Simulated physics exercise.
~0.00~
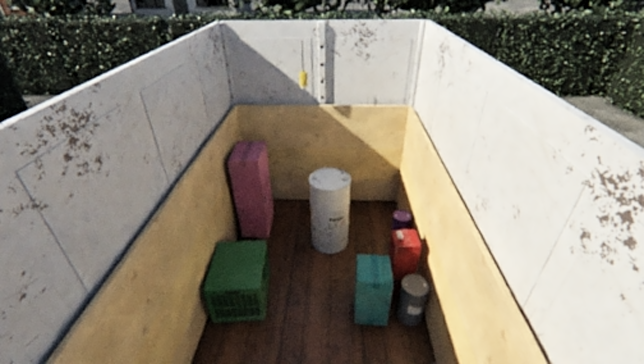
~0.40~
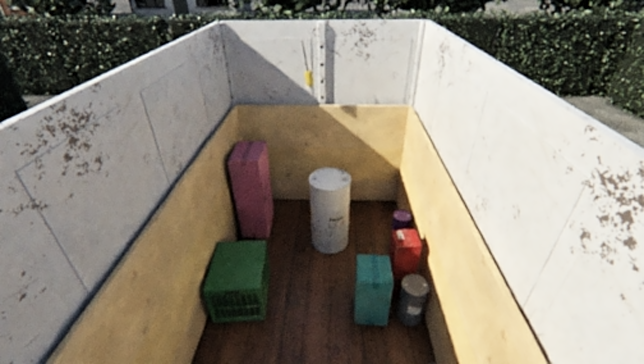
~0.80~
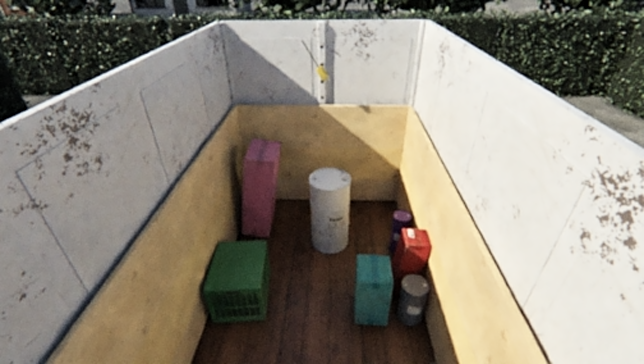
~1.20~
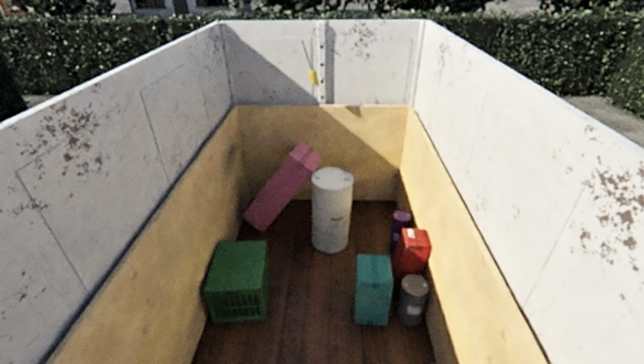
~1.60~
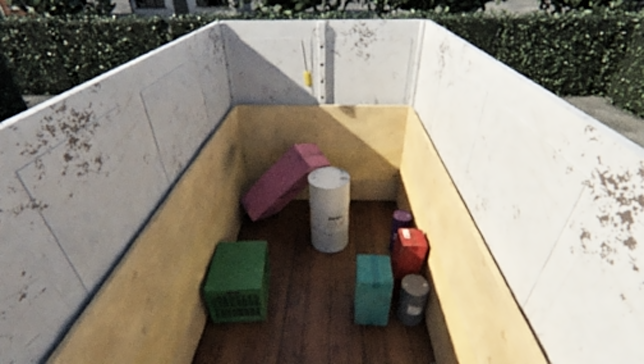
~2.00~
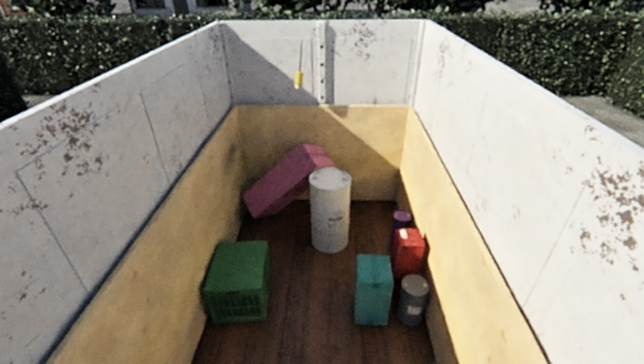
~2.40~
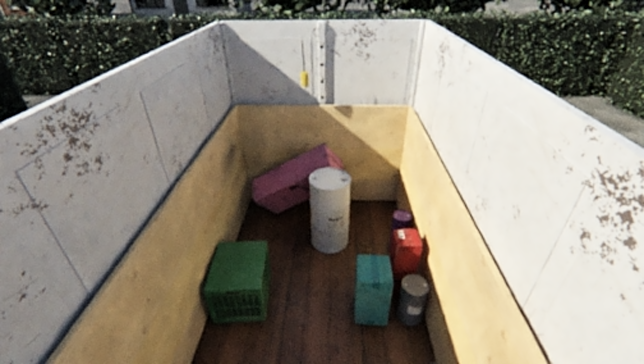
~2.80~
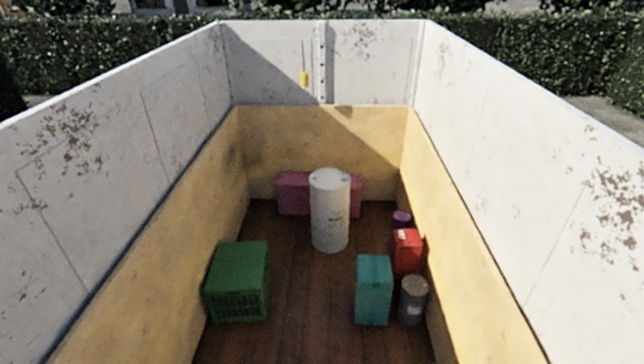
The pink box at the back left of the van's bay tipped to the right behind the white drum, leaned there, then dropped onto its side, while the red box rocked briefly and the other things stayed standing as a small yellow lamp swung.
